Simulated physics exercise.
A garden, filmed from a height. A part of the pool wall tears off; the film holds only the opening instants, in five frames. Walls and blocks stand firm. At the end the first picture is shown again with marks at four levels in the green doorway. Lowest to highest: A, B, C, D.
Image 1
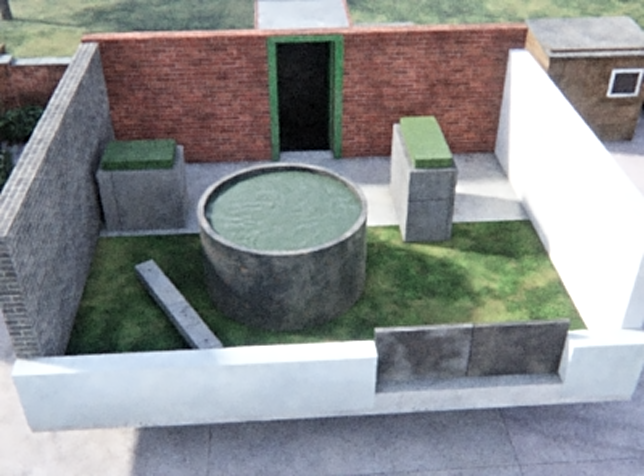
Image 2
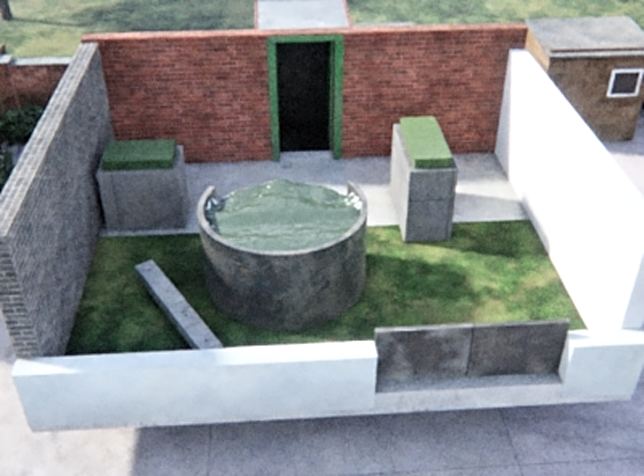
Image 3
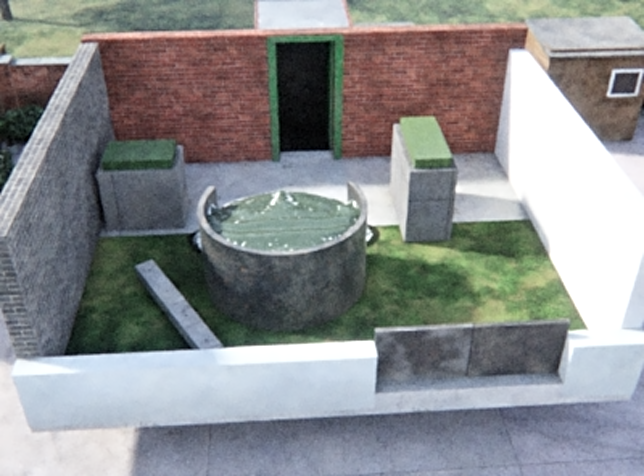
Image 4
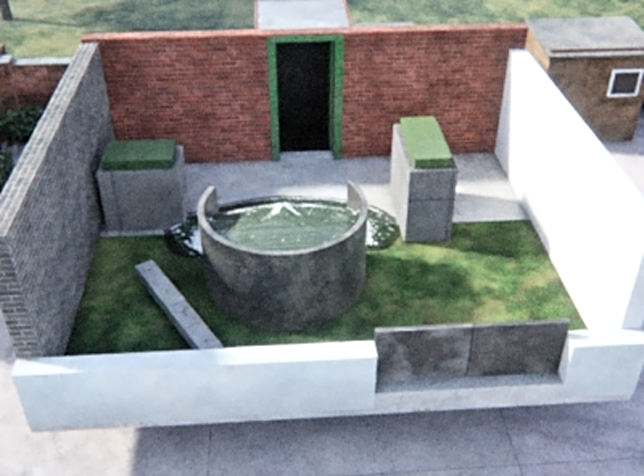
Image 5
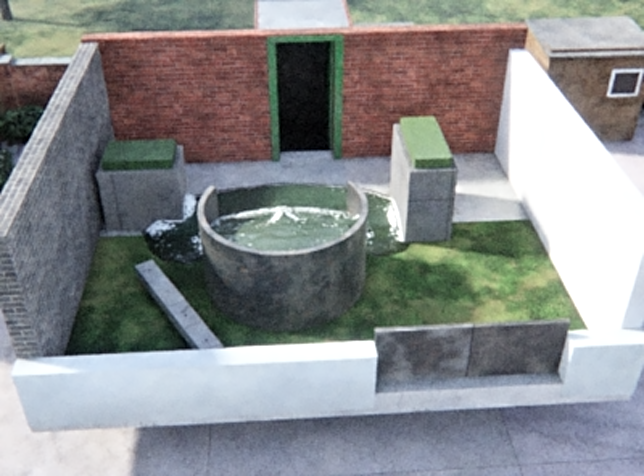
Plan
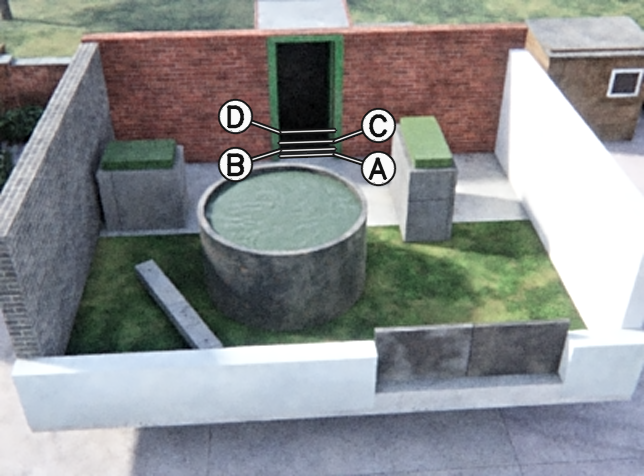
At first, a round grey tank brimming with still green water stands in a walled, grassy yard. Then the upper part of its back wall is gone, and the water heaves up and pours out behind. The level inside sinks as foaming water spreads across the ground on both sides.
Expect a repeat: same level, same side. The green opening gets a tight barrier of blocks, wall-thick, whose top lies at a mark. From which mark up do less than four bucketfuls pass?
The limit is D.
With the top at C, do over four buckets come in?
Yes.
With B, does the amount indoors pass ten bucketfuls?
Yes, clearly.
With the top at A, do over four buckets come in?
Yes.
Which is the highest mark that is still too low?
Here it is mark C.
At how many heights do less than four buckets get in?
One of them.
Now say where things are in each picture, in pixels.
Water in the pool at rest, its middle at (283, 210); foot of the green doorway at (307, 159); shut gate at (471, 333), in the first frame.
Water covers 2 % of the ground, its front hidden from here, in the second frame.
Water covers 6 % of the ground, its front hidden from here, in the third frame.
In the fourth frame, 12 % of the ground under water, visible out to (169, 230).
In the fifth frame, 18 % of the ground under water, visible out to (148, 230).
In white, A at (307, 155); B at (307, 149); C at (307, 142); D at (307, 131); from the bottom up A, B, C, D.
If A is chosen, dozens of bucketfuls pour in.
If B is chosen, dozens of bucketfuls pour in.
If C is chosen, about 10 bucketfuls get in.
If D is chosen, a splash gets over, under a bucket.
